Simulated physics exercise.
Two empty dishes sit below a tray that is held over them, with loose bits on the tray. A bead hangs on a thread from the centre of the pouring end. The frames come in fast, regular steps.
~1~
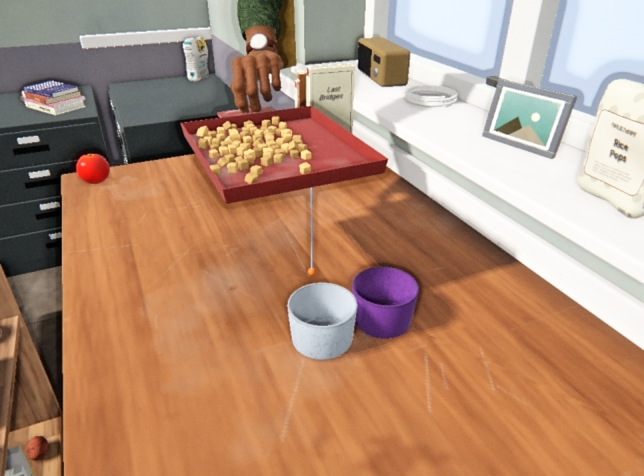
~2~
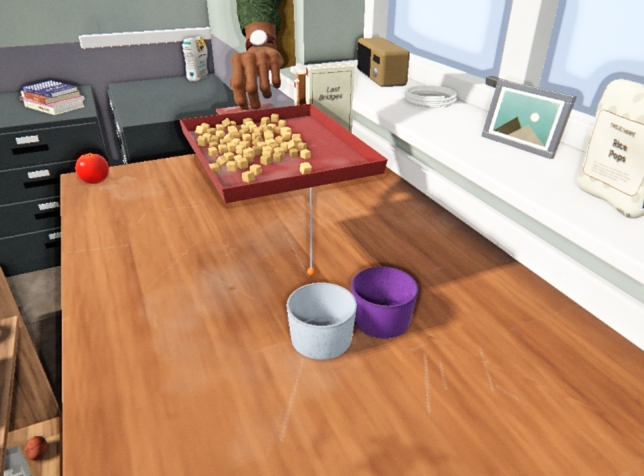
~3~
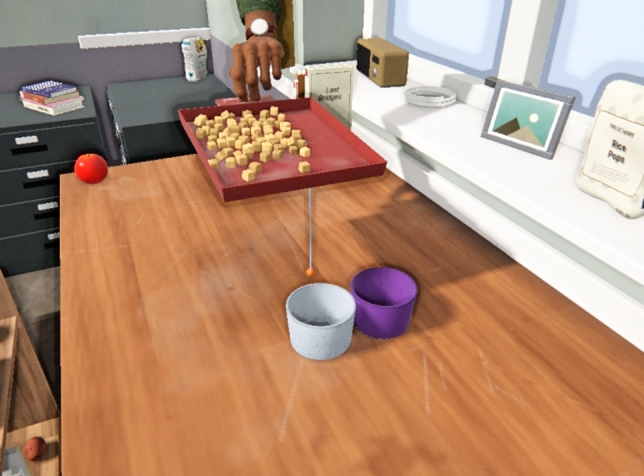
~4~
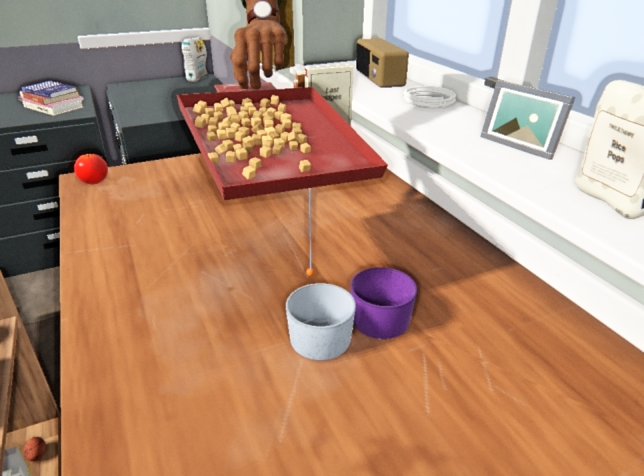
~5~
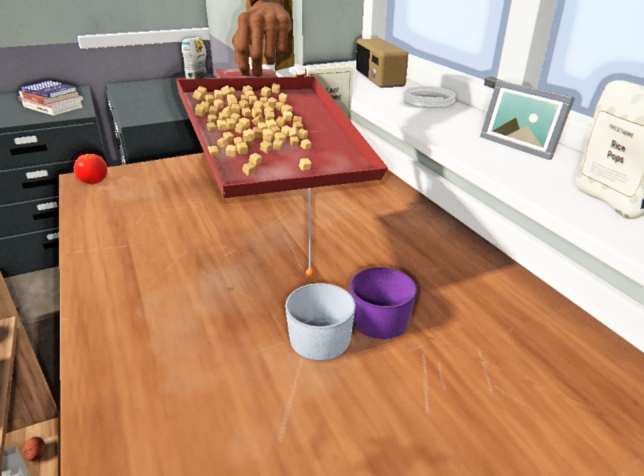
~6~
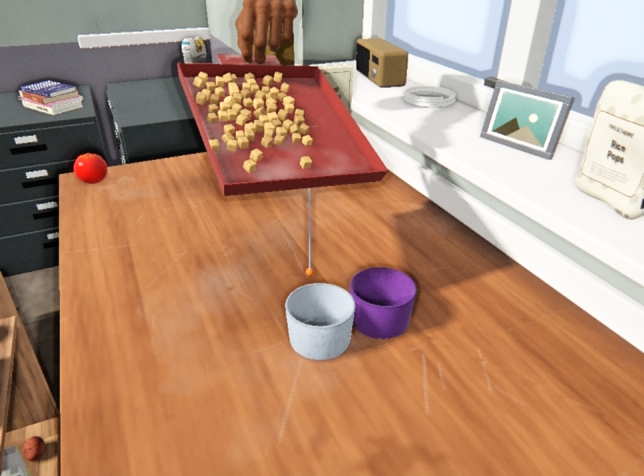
On a wooden tabletop beside a windowsill, a hand behind a red tray of small wooden cubes raises its far edge, gradually steepening the tray's slant toward the viewer, while a white dish and a purple dish stay still below.
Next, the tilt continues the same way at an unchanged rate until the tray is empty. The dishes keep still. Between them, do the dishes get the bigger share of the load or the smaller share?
I expect the dishes to receive the greater amount.
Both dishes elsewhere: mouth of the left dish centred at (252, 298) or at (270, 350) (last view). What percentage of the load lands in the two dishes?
Roughly 0 per cent, and 10 per cent.
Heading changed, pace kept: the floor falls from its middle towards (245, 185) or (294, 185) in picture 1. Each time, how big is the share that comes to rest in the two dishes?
So it's 0 percent with the first slope and 30 percent with the other.
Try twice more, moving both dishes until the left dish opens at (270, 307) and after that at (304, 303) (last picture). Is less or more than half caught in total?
Together the dishes get less than a half first, then beyond half.
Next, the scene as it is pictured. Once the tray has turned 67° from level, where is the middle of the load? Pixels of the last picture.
Near (337, 162).
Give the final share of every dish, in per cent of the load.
In per cent, left near 20 and right near 40.
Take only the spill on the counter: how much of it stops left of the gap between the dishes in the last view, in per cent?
Near 20 per cent.
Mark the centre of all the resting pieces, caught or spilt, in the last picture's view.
Resting centre, last picture - approx. (373, 322).
Shortly afterwards, tray tipped steeply; all but a few on the tray; only a few in the air.
Next, tray tipped past a quarter turn; the bulk on the tray; a little in the right dish; a little outside both.
Some moments later, tray tipped past a quarter turn; near a quarter in the left dish; near a third in the right dish; near a third outside both.
In the end, tray tipped past a quarter turn; near a quarter in the left dish; near a third in the right dish; near a third outside both.
